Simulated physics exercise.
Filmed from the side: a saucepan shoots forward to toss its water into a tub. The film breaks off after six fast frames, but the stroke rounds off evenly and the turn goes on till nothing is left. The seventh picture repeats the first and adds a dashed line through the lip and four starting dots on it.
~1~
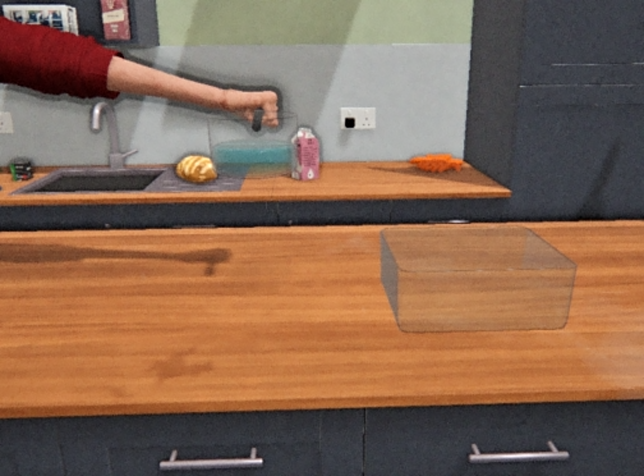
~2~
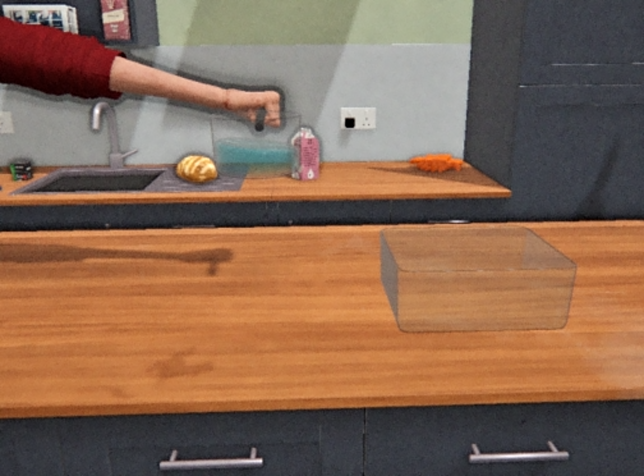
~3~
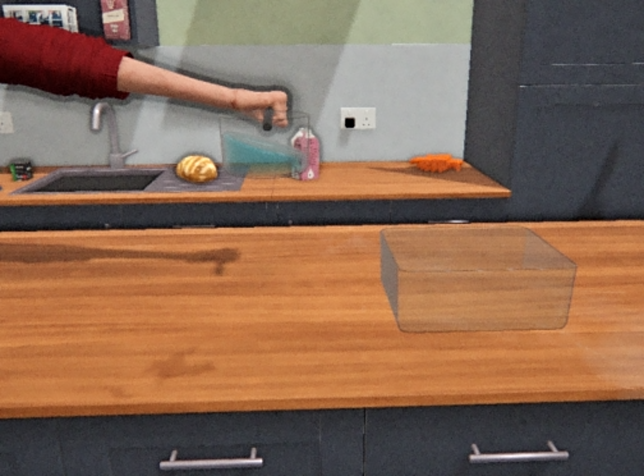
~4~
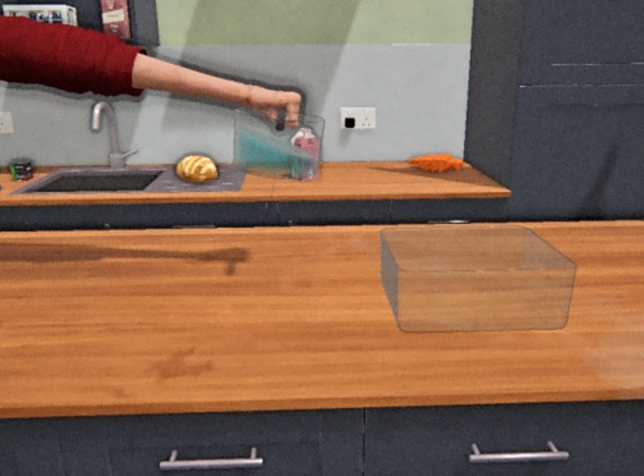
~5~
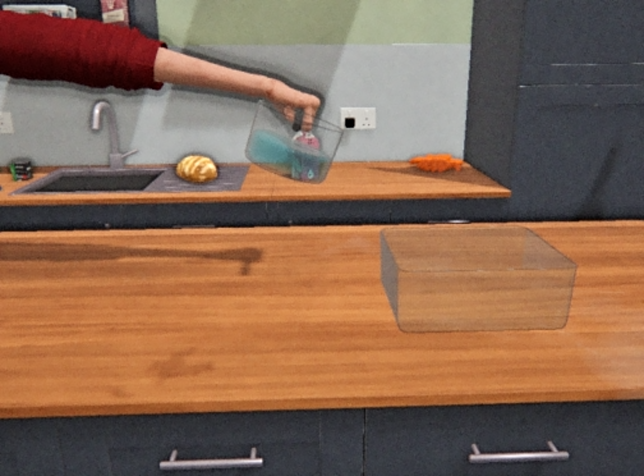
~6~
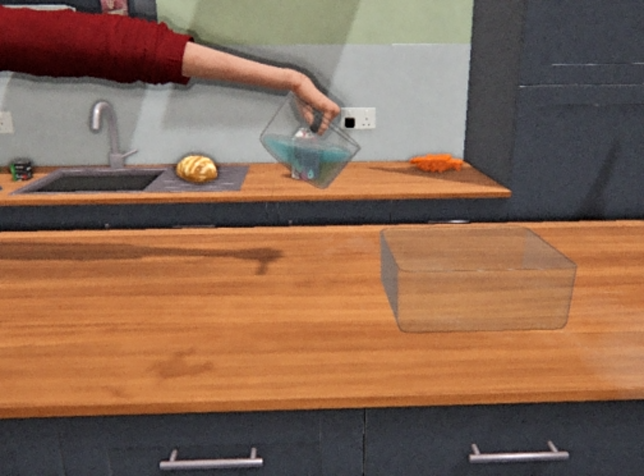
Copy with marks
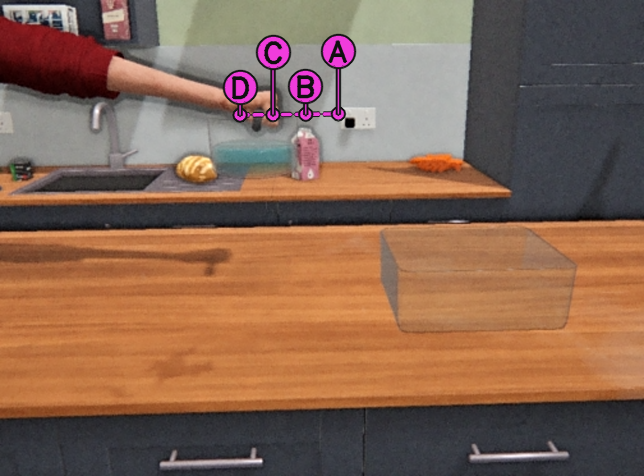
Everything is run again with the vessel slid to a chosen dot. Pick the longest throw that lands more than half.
Use spot C.
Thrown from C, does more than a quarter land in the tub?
Yes, it does.
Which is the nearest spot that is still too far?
That is spot D.
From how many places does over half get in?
Three.
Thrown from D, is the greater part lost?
Yes, it does.
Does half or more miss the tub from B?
No.
On the marked copy, A at (338, 113); B at (305, 114); C at (273, 114); D at (240, 115).
Choosing A, about 81 % lands in the tub, 2 % falls short and 17 % goes beside or beyond.
Choosing B, about 84 % lands in the tub, 2 % falls short and 14 % goes beside or beyond.
Choosing C, about 67 % lands in the tub, 21 % falls short and 11 % goes beside or beyond.
Choosing D, about 32 % lands in the tub, 62 % falls short and 6 % goes beside or beyond.
